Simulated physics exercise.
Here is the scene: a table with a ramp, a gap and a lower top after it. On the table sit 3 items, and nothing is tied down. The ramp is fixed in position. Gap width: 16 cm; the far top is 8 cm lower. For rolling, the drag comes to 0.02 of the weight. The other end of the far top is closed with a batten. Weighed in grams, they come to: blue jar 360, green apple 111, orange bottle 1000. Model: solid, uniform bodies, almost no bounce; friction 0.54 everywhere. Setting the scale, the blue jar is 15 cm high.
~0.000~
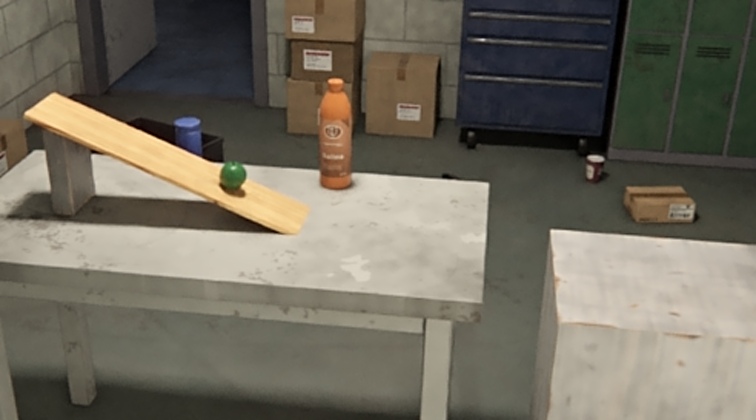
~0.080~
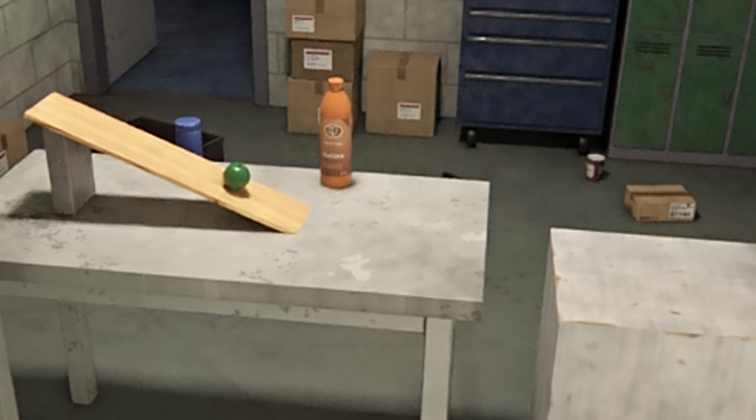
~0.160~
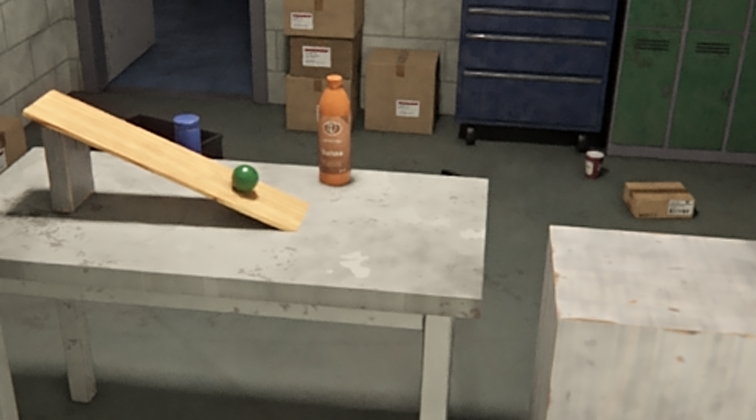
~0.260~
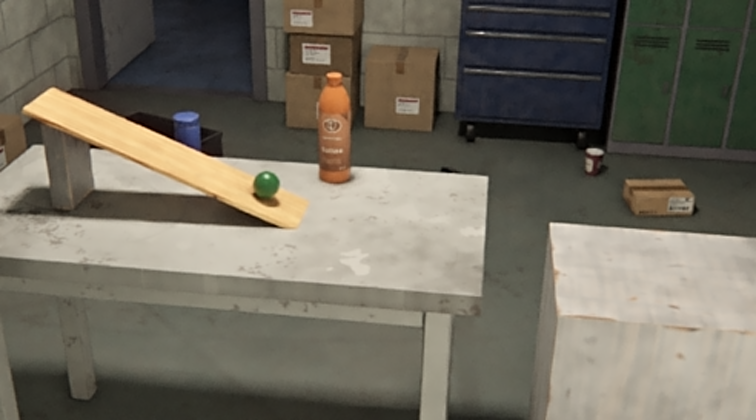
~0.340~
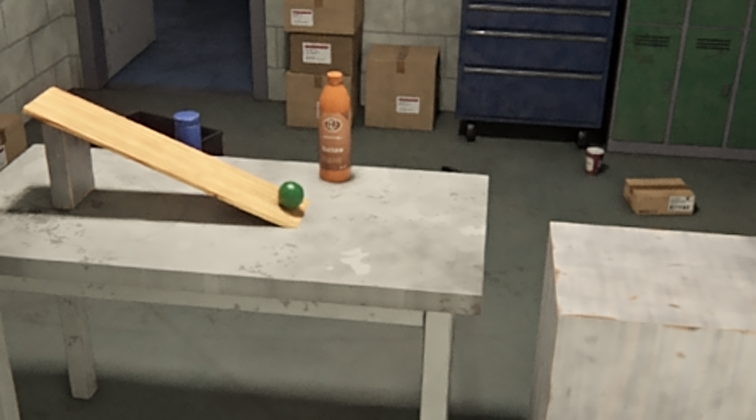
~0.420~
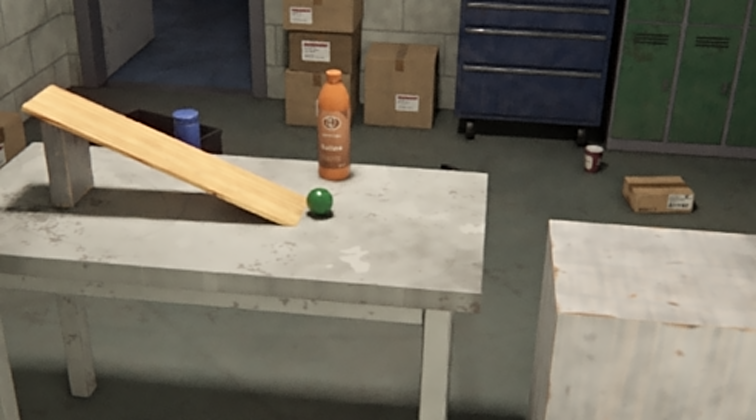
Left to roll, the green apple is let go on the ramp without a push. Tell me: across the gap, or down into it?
Down into it.
Around 0.62 s, 20 cm of run left; green apple near (397, 207).
Around 0.82 s, 3 cm of run left; green apple near (472, 212).
Around 1.02 s, 13 cm past the table's edge; green apple near (538, 265).
Around 1.32 s, down in the gap.
Finally (1.5 s), down in the gap; the bystanders still in place (within 8 cm).
